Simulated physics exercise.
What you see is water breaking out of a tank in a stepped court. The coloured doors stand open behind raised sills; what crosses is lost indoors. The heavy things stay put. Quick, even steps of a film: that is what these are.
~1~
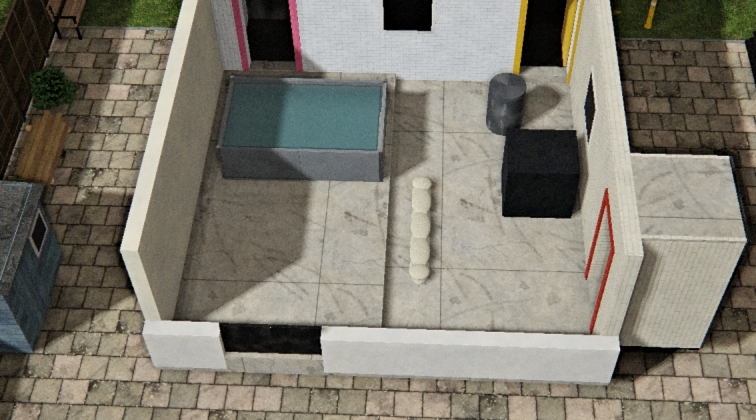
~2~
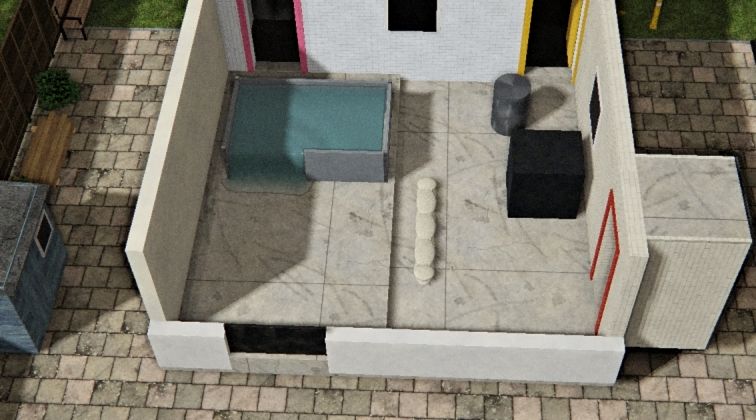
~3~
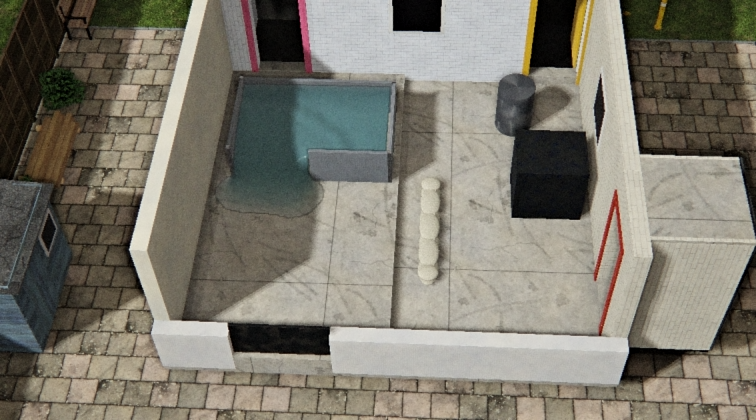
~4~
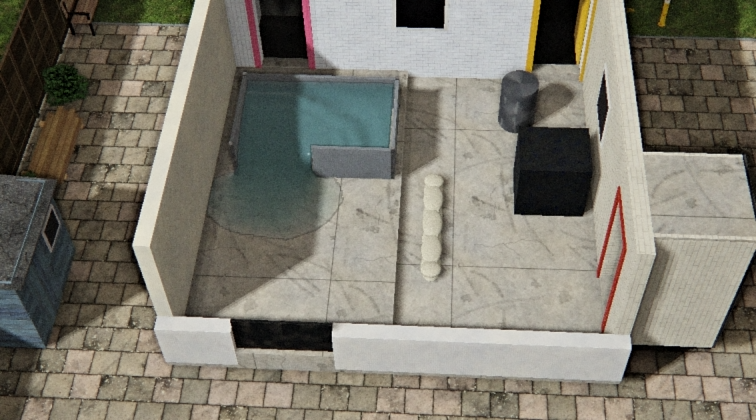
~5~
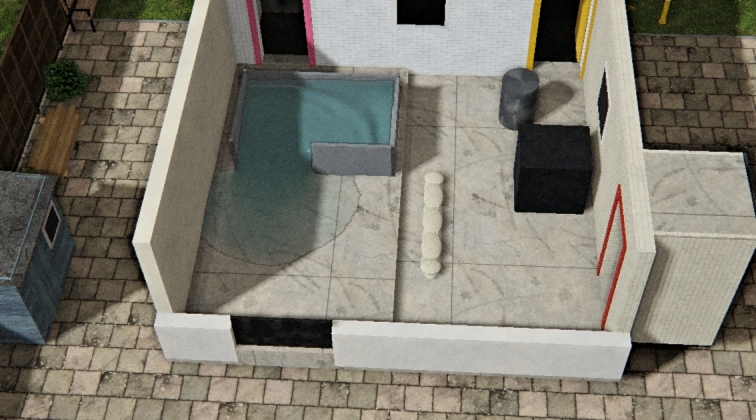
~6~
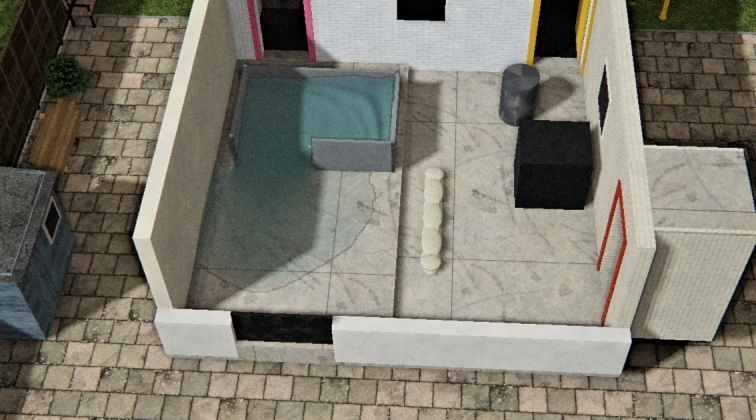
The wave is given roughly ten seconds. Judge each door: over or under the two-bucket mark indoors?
My call: Yellow door, under; pink door, under; red door, over.
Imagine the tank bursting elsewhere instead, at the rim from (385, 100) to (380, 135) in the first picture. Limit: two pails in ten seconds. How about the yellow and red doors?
Yellow: Past the mark; red: Short of the mark.
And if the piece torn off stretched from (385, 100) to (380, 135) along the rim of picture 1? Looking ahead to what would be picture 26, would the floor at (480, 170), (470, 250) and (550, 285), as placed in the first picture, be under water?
Going through them, the first would be submerged, the next submerged and the last submerged.
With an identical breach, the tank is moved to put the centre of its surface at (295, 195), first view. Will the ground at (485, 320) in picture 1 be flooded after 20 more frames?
Answer: Submerged.
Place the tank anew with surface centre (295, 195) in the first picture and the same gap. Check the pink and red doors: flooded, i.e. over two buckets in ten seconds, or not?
Pink door: Above the limit; red door: Above the limit.
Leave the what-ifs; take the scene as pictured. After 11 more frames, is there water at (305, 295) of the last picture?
By then I'd expect it to be inundated.
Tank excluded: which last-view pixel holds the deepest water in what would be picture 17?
Near (193, 330).
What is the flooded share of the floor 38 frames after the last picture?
Roughly 75 per cent.
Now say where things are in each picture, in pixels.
The first picture shows still water in the tank at (304, 117).
In the second picture, the front is at (228, 183), out from the gap at (268, 167).
In the third picture, the front is at (222, 199), out from the gap at (272, 169).
In the fourth picture, water pours out at (276, 166) and has run to (293, 234).
In the fifth picture, water pours out at (276, 163) and has run to (278, 260).
In the sixth picture, the front is at (270, 287), out from the gap at (276, 158).
A moment on, water covers 25 % of the floor; the yellow door not reached, the pink door not reached, the red door not reached.
Next, water covers 30 % of the floor; the yellow door not reached, the pink door not reached, the red door not reached.
Then, water covers 50 % of the floor; the yellow door not reached, the pink door not reached, the red door not reached.
Later, water covers 75 % of the floor; the yellow door wet at the sill, nothing in, the pink door wet at the sill, nothing in, the red door far over two buckets in.
In the end, water covers 95 % of the floor; the yellow door wet at the sill, nothing in, the pink door under two buckets in, the red door far over two buckets in.
